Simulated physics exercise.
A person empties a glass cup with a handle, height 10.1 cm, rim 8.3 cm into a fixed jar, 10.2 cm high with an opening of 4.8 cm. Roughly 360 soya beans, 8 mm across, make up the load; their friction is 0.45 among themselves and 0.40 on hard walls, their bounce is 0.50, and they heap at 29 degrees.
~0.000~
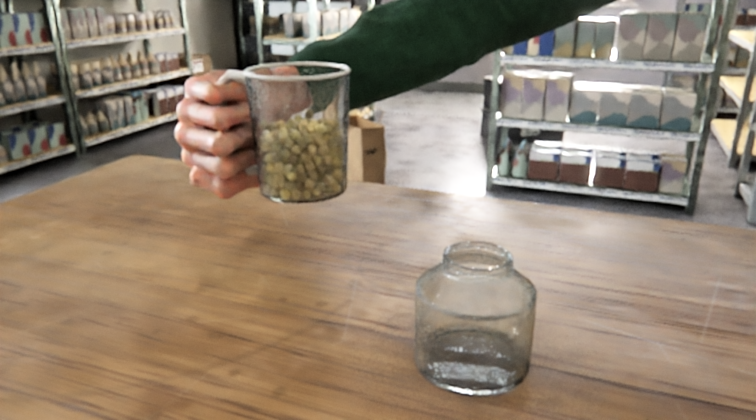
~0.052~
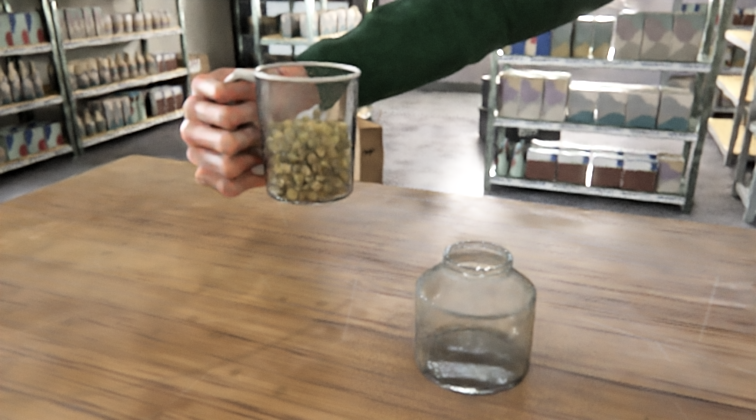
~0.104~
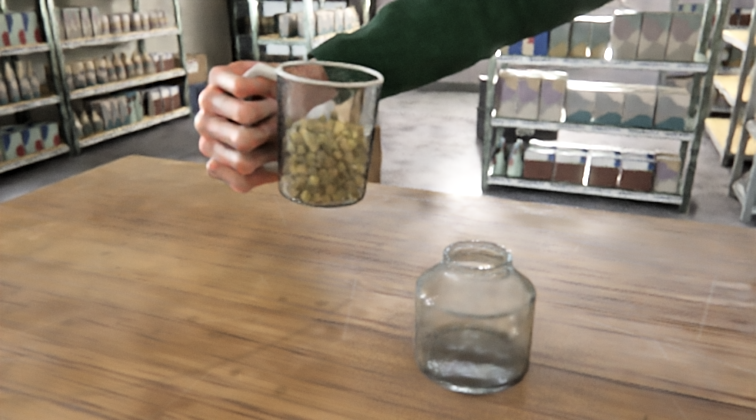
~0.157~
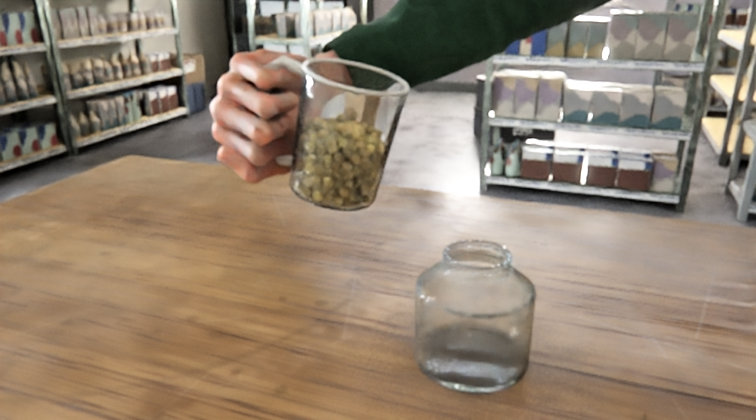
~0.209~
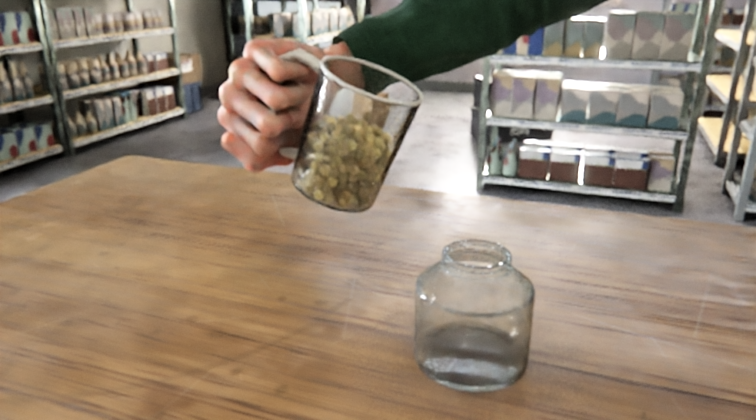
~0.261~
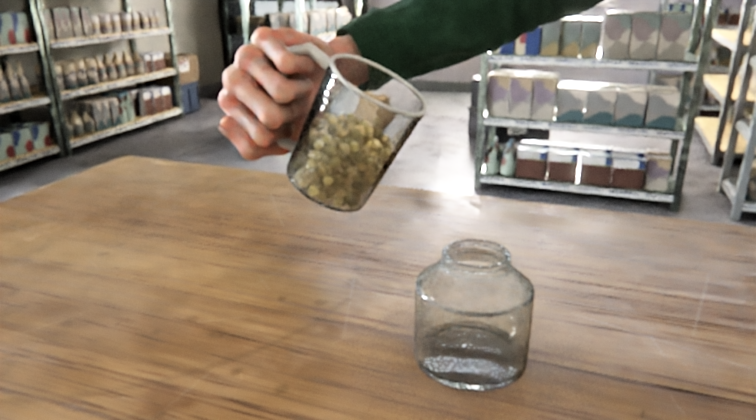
A hand holding a clear handled cup of greenish-yellow beans moves right and tilts it rightward above a table with a glass jar.
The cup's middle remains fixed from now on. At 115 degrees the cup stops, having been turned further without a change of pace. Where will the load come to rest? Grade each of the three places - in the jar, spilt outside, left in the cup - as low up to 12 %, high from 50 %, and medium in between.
Jar: Low; spilt: High; still above: Low.
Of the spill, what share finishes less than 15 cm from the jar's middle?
Roughly 60 percent.
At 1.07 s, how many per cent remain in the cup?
Around 35 in a hundred.
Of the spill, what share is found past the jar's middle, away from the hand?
About 0 %.
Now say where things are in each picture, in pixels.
In the first picture, cup at (301, 131), tilt 0 degrees, lip at (344, 73), moved 0.0 cm; middle of the pieces at (305, 156); jar at (474, 309).
In the second picture, cup at (309, 132), tilt 2 degrees, lip at (355, 76), moved 0.7 cm; middle of the pieces at (312, 157).
In the third picture, cup at (326, 134), tilt 6 degrees, lip at (378, 82), moved 2.4 cm; middle of the pieces at (327, 159).
In the fourth picture, cup at (344, 135), tilt 14 degrees, lip at (405, 92), moved 4.0 cm; middle of the pieces at (341, 160).
In the fifth picture, cup at (352, 136), tilt 21 degrees, lip at (419, 102), moved 4.7 cm; middle of the pieces at (346, 160).
In the sixth picture, cup at (352, 136), tilt 29 degrees, lip at (423, 113), moved 4.7 cm; middle of the pieces at (343, 158); jar at (473, 306). Its pace works out near 145 degrees a second.
After 0.56 s, tilt 72 degrees; the cup holds 100 %, the jar 0 %.
After 0.75 s, tilt 100 degrees; the cup holds 100 %, the jar 0 %.
After 1.07 s, tilt 115 degrees; the cup holds 35 %, the jar 0 %.
By 2.2 s all is still; jar 0 %, spilt 100 %, still above 0 %.
